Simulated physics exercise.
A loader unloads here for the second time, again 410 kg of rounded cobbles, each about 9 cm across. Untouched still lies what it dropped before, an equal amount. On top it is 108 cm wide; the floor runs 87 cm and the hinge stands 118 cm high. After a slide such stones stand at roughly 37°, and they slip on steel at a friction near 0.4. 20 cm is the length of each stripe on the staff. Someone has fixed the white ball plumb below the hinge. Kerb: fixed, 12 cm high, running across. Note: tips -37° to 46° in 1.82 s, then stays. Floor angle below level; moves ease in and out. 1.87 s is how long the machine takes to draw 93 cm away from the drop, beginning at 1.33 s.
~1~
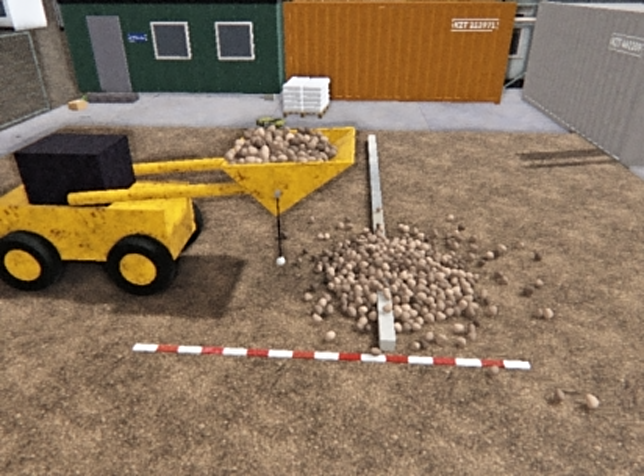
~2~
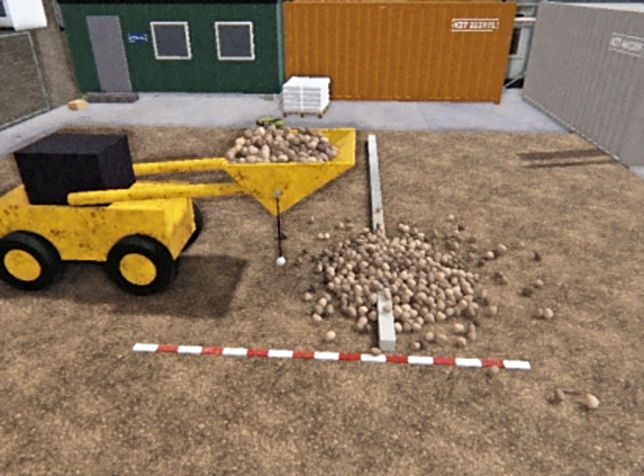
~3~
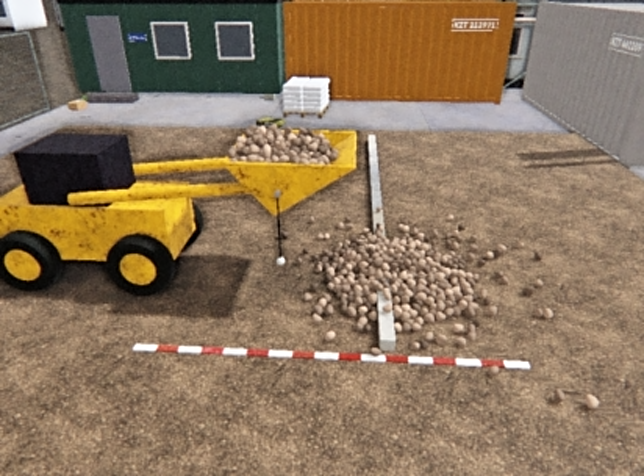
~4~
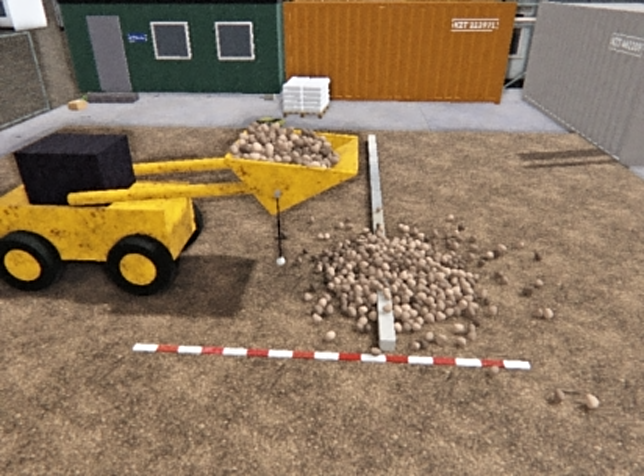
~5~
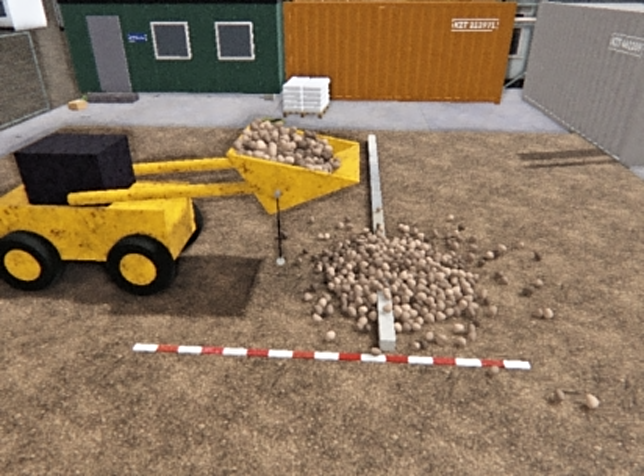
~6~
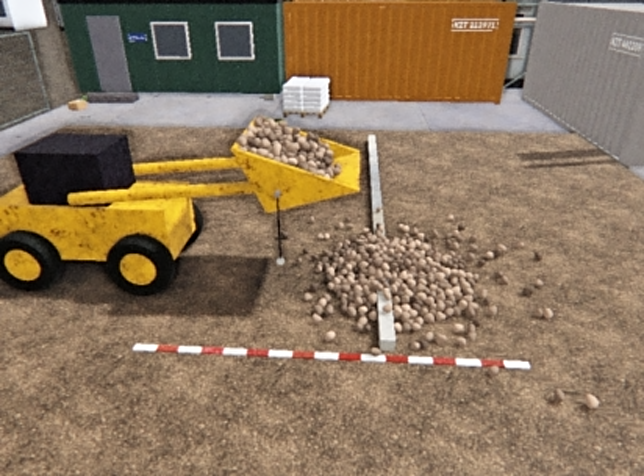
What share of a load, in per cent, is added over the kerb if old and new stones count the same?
I would say 9 percent.
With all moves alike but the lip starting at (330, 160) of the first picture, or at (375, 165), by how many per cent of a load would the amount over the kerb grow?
Near 0 in a hundred, then near 25 in a hundred.
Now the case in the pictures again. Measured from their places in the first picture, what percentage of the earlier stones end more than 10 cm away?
The answer is about 10 per cent.
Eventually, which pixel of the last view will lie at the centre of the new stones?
Around (339, 266).
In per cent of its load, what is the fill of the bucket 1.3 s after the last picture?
About 5 per cent.
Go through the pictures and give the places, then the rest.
In the first frame, the bucket is at -37°, its lip at (353, 162); the top of the load is at (282, 136). The earlier load is highest near (376, 259), 23 cm above ground level, 45 % on this side of the kerb, 56 % over the kerb.
The second frame shows lip at (353, 164), floor tilted -36°, highest stones at (277, 137).
The third frame shows lip at (355, 168), floor tilted -33°, highest stones at (271, 136).
In the fourth frame, the bucket is at -29°, its lip at (356, 174); the top of the load is at (258, 132).
The fifth frame shows lip at (358, 181), floor tilted -23°, highest stones at (257, 129).
The sixth frame shows lip at (359, 190), floor tilted -16°, highest stones at (261, 125).
Then, 0.8 s after the last picture the floor is at 33°; in per cent of one load, 89 in the bucket, 56 on this side of the kerb, 56 over the kerb; the foremost stones are at (536, 288).
Then, 1.3 s after the last picture the floor is at 46°; in per cent of one load, 6 in the bucket, 134 on this side of the kerb, 62 over the kerb; the foremost stones are at (536, 288).
Then, 3.1 s after the last picture the floor is at 46°; in per cent of one load, 0 in the bucket, 137 on this side of the kerb, 65 over the kerb; the foremost stones are at (536, 288).
Then, 5.7 s after the last picture the floor is at 46°; in per cent of one load, 0 in the bucket, 137 on this side of the kerb, 65 over the kerb; the foremost stones are at (536, 288). Net gain over the kerb, 9.
